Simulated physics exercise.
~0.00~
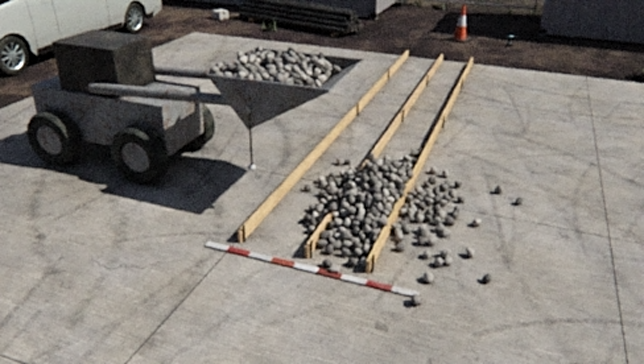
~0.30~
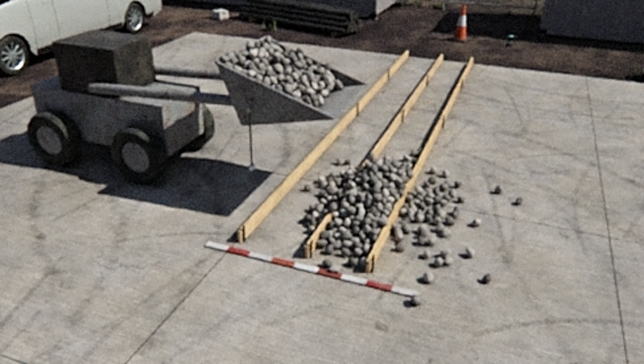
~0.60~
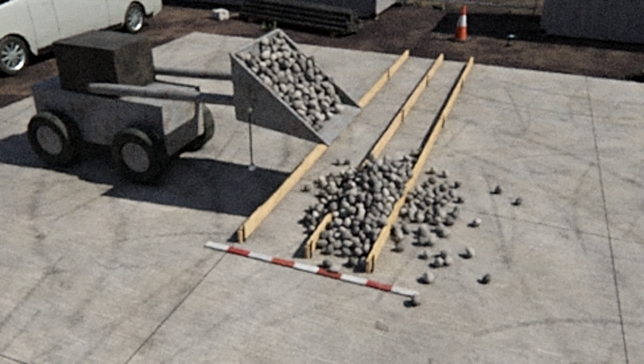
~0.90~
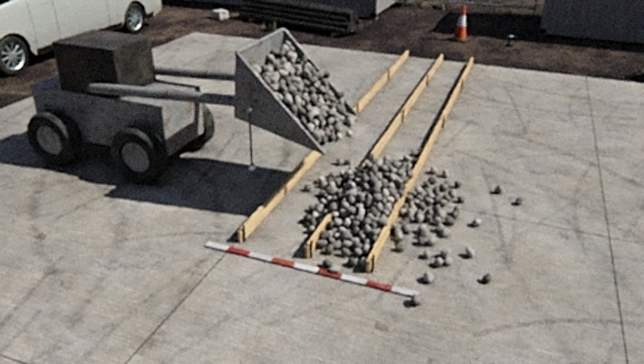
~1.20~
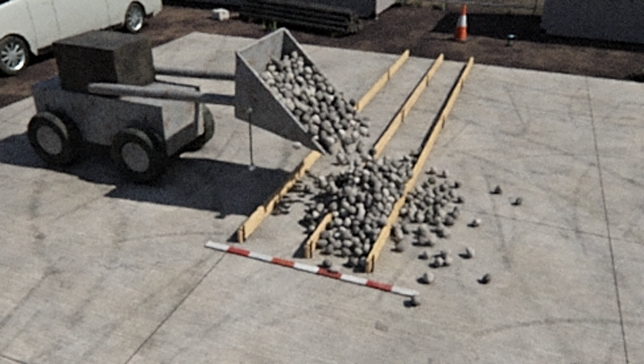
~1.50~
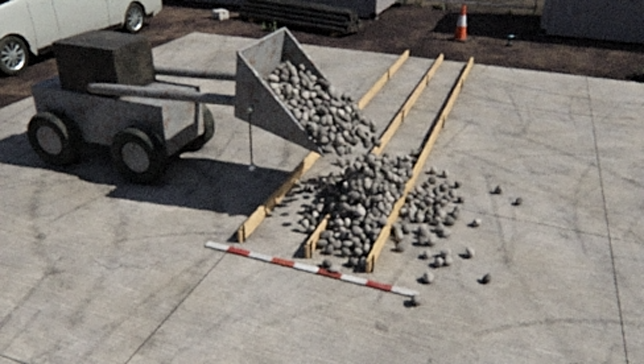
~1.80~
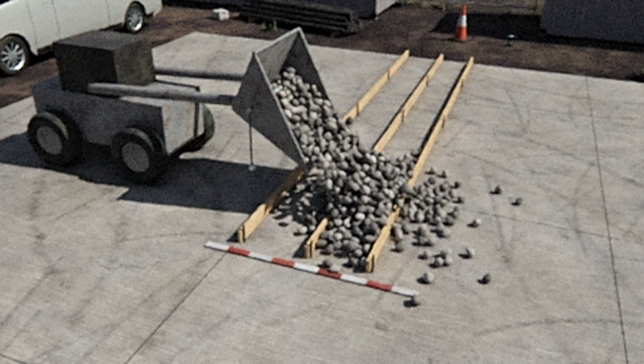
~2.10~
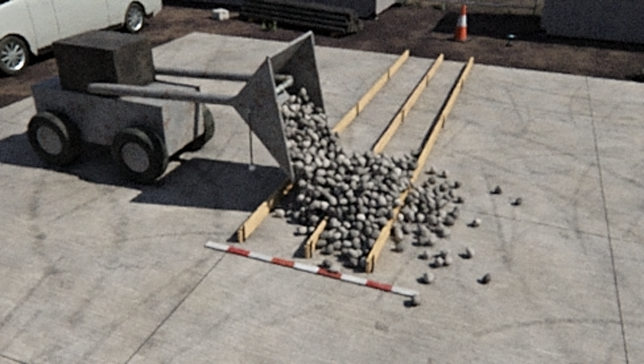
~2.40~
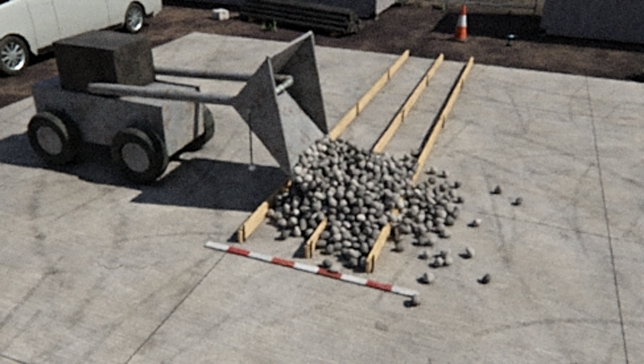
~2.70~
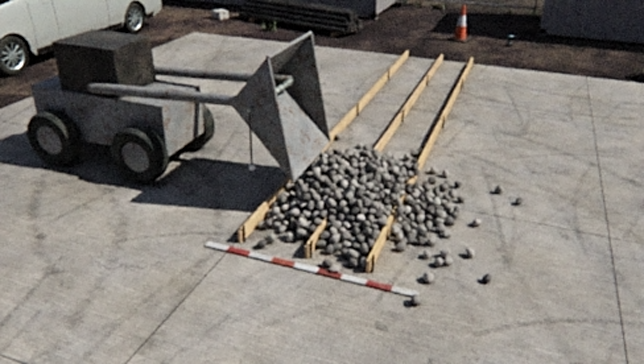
On a sunlit concrete yard, a small grey loader holds a bucket of rounded grey stones beside three long wooden planks, where an earlier heap already lies loose. The bucket tilts forward to the right, and the stones slide toward its lip. It pauses at a moderate slope while some begin to spill over the nearest plank onto the ground. Then it tips much more steeply, and the rest pour out in a thick stream. The bucket ends empty and steeply tilted, with stones heaped across both bays and a few scattered beyond the last plank.
